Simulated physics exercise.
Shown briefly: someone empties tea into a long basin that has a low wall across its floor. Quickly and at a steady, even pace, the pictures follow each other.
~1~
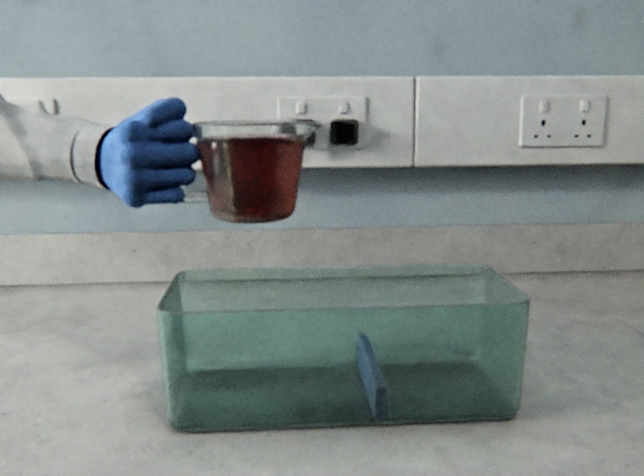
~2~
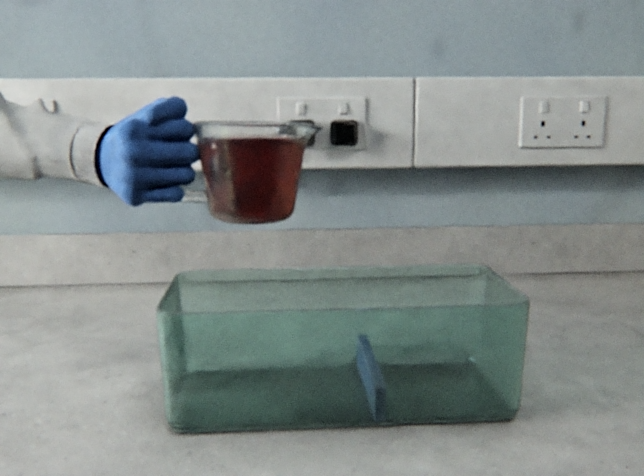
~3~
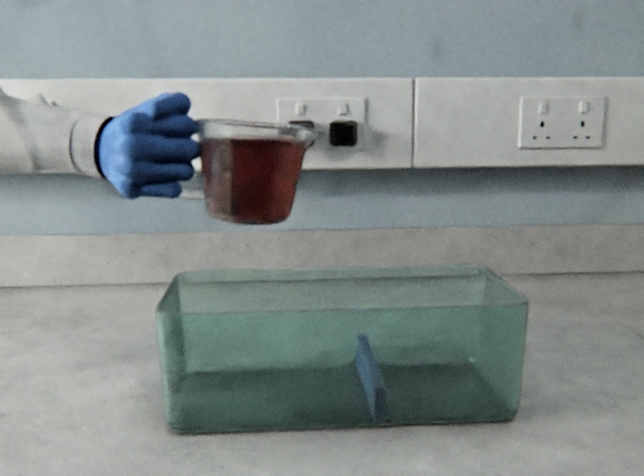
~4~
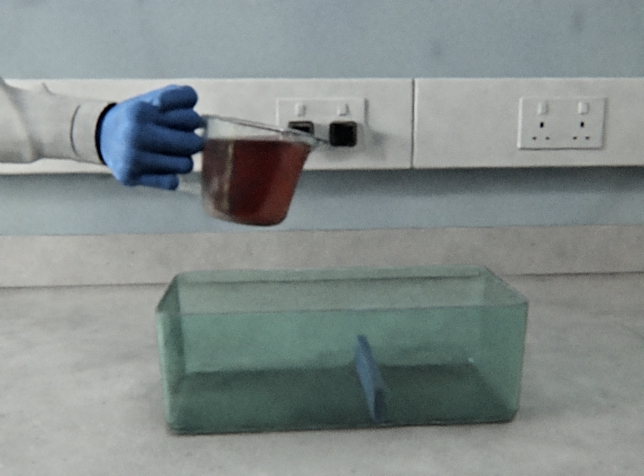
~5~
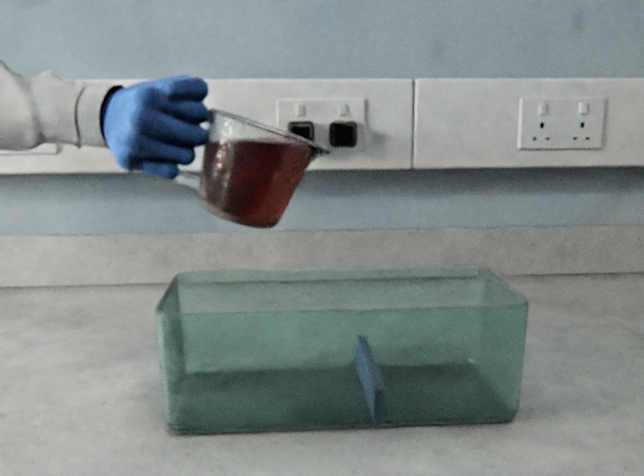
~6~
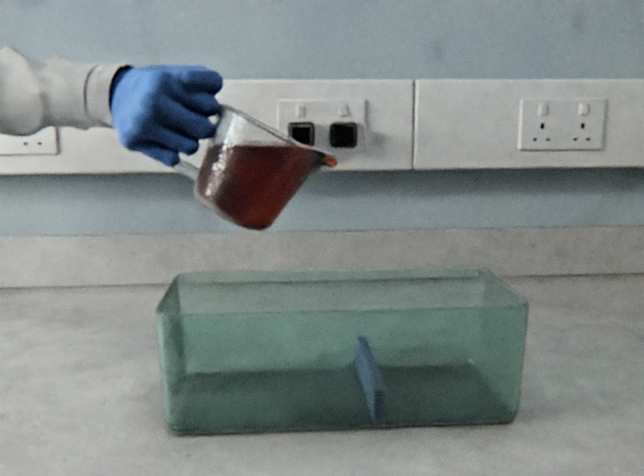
The video shows a blue-gloved hand holding a clear jug of reddish-brown liquid above a long greenish basin with a low blue wall across its floor, then steadily tilting the jug rightward until the liquid reaches its spout.
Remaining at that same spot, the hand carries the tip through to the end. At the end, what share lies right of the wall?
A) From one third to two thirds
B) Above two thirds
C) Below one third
The answer is A.
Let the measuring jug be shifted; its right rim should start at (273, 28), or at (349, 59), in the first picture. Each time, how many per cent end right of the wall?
Near 15 in a hundred first, near 90 in a hundred second.
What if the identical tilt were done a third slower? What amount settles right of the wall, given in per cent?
Share on the right: Some 65 percent.
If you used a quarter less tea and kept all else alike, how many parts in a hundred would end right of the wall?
Some 40 parts in a hundred, give or take.
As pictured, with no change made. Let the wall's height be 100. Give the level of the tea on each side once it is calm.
Left near 20; right near 40.
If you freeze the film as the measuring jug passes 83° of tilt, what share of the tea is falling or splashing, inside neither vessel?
25 in a hundred.
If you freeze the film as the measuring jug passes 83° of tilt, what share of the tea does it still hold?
It still holds close to 45 per cent at that lean.
A moment on, the measuring jug is tipped on its side and 47 per cent is still to pour, 4 is left of the wall and 24 right of it.
Next, the measuring jug is tipped right over and 8 per cent is still to pour, 29 is left of the wall and 55 right of it.
Then the measuring jug is tipped right over and 0 per cent is still to pour, 42 is left of the wall and 56 right of it.
Later the measuring jug is tipped right over and 0 per cent is still to pour, 42 is left of the wall and 57 right of it.
At rest 42 per cent lies left of the wall, 57 right of it and 1 outside.
